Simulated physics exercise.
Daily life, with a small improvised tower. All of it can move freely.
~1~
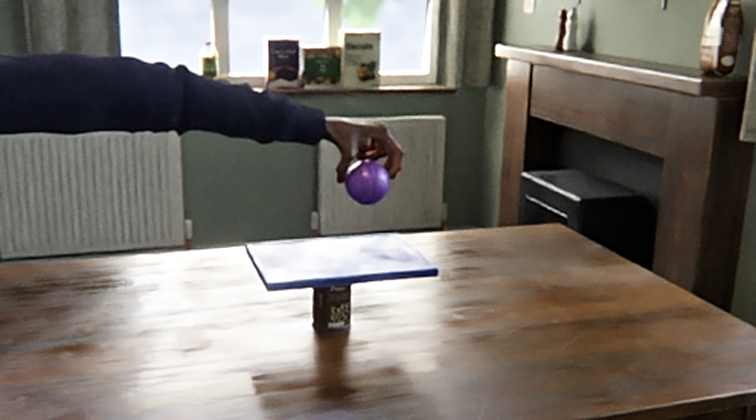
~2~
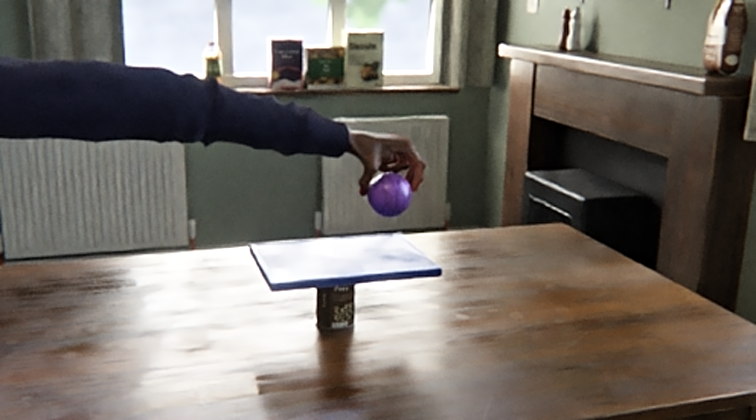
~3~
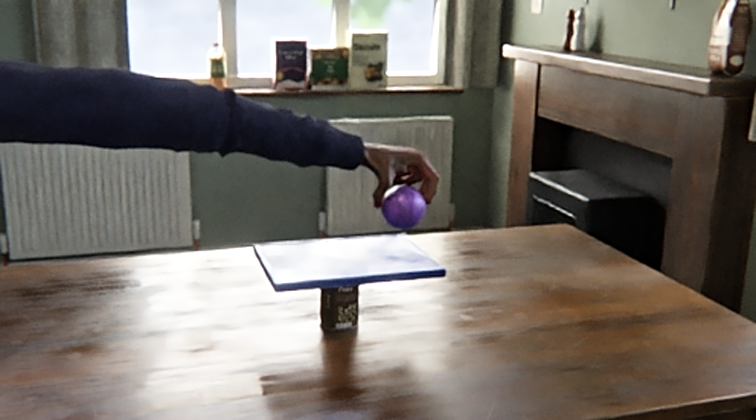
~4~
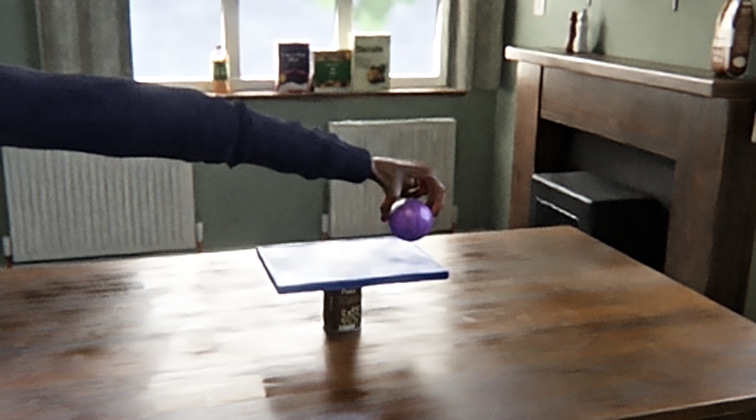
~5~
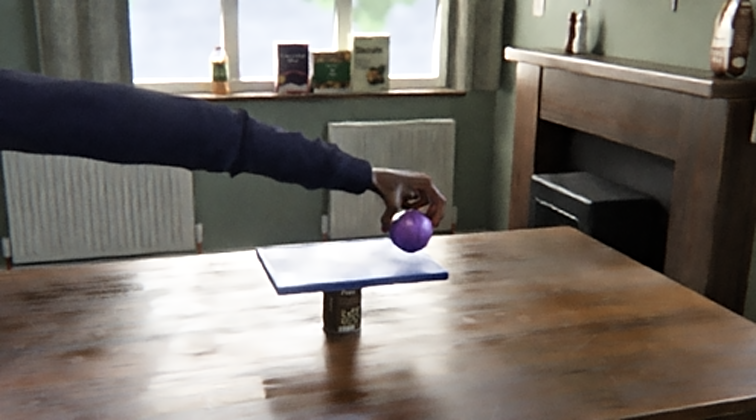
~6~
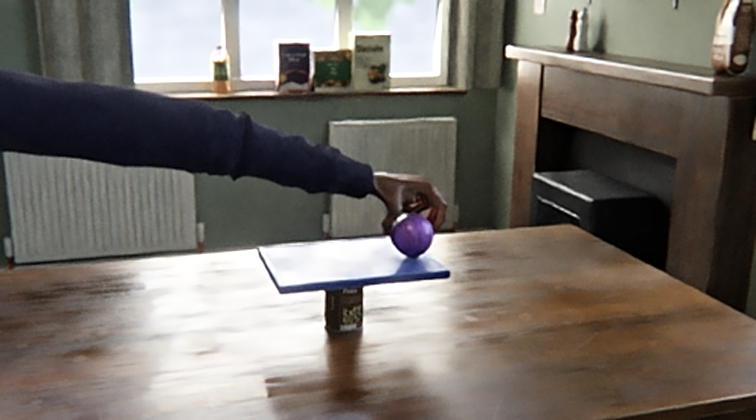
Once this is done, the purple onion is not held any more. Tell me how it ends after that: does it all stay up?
No.
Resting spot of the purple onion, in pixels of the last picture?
In the final view it sits at roughly (441, 299).
Then, 0.30 s after the last picture, purple onion rolled a little near (414, 249); blue lid tipped 18° from how it was.
Then, 0.50 s after the last picture, purple onion now fallen; blue lid tipped 59° from how it was.
Then, 0.60 s after the last picture, blue lid tipped 56° from how it was.
Then, 1.50 s after the last picture, blue lid tipped 49° from how it was.
At rest, fallen, purple onion; tipped over in the stack, blue lid; brown tin in place. Seen from the same camera at the end, purple onion near (441, 299). The stack loses its balance.
